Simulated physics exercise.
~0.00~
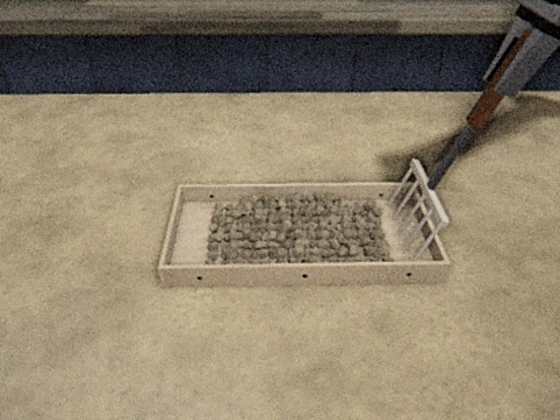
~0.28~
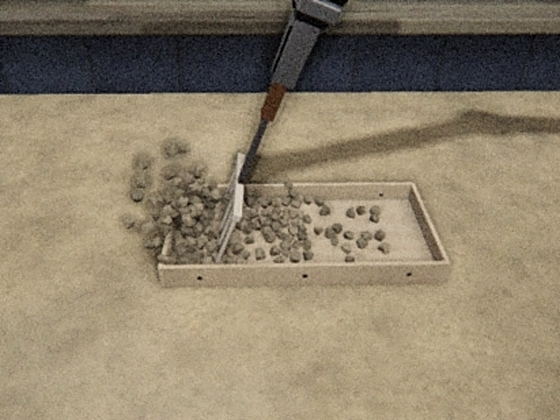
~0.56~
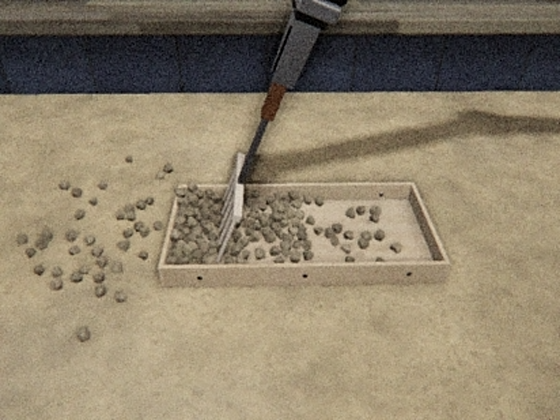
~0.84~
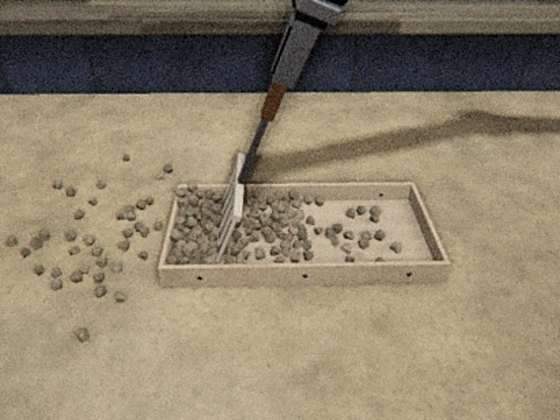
On a sandy-coloured table top, a robot arm dragged a fork leftward through a shallow trough of small pebbles, piling them at the left end until many spilled over and scattered across the table, while the fork stopped among those left inside.
